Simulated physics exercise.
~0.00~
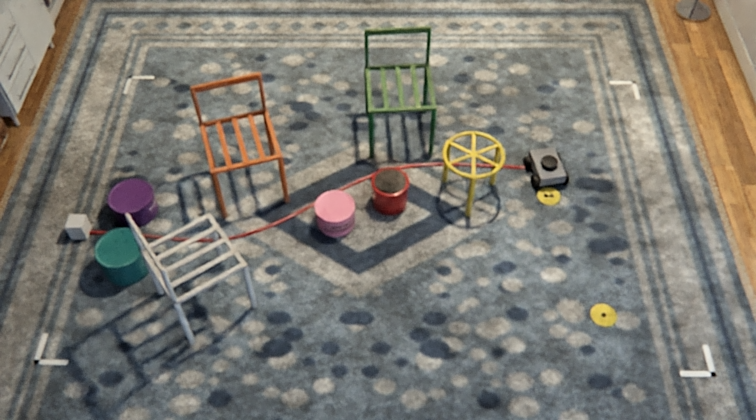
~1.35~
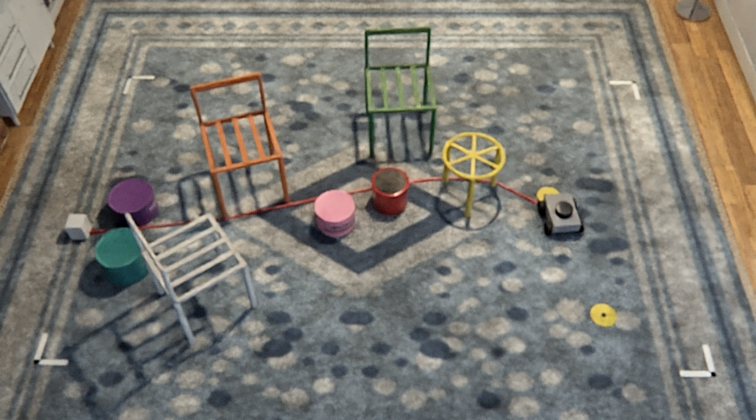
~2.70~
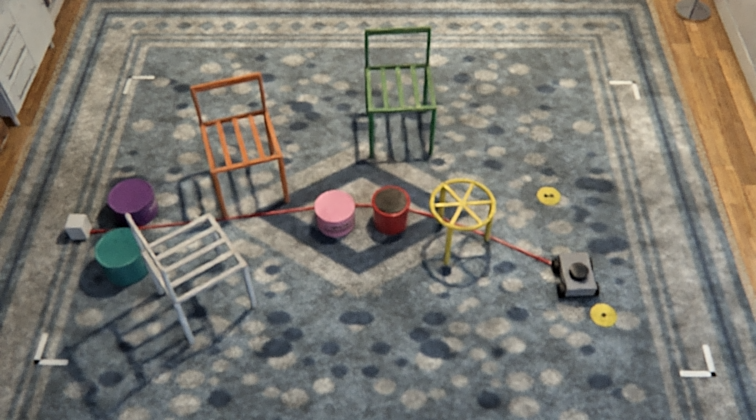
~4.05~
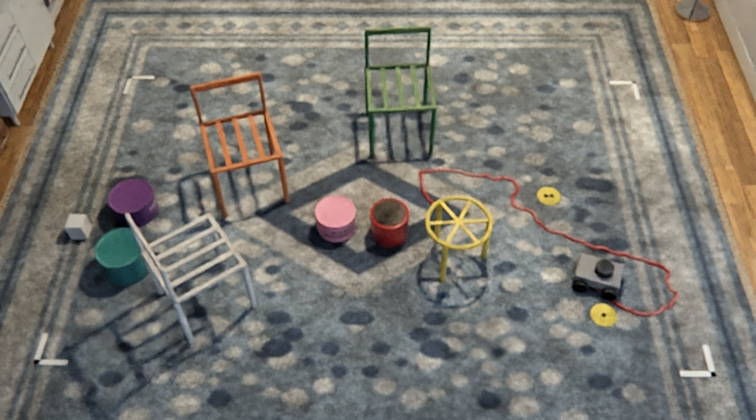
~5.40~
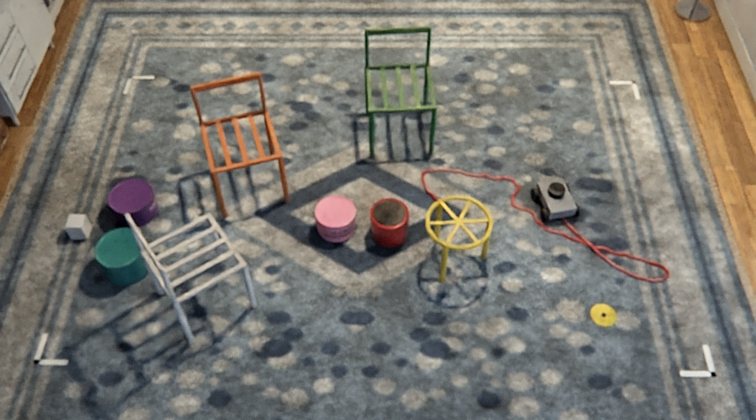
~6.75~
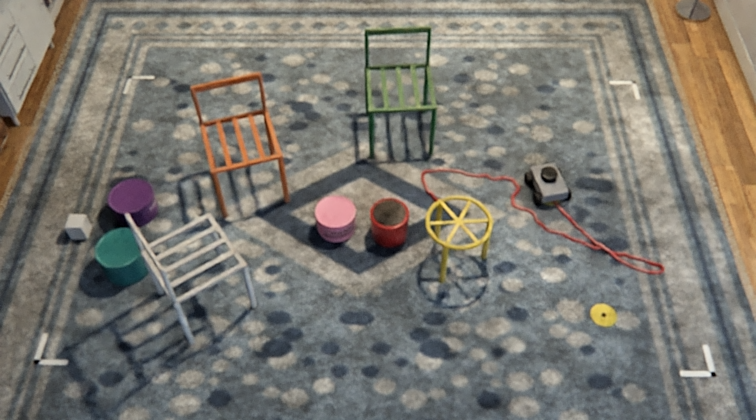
A small cart on a patterned rug drove down past a yellow mark, its red cord dragging the yellow stool and nudging the red pot, until the cord came free at the far end; the cart then went back up, trailing it loosely.
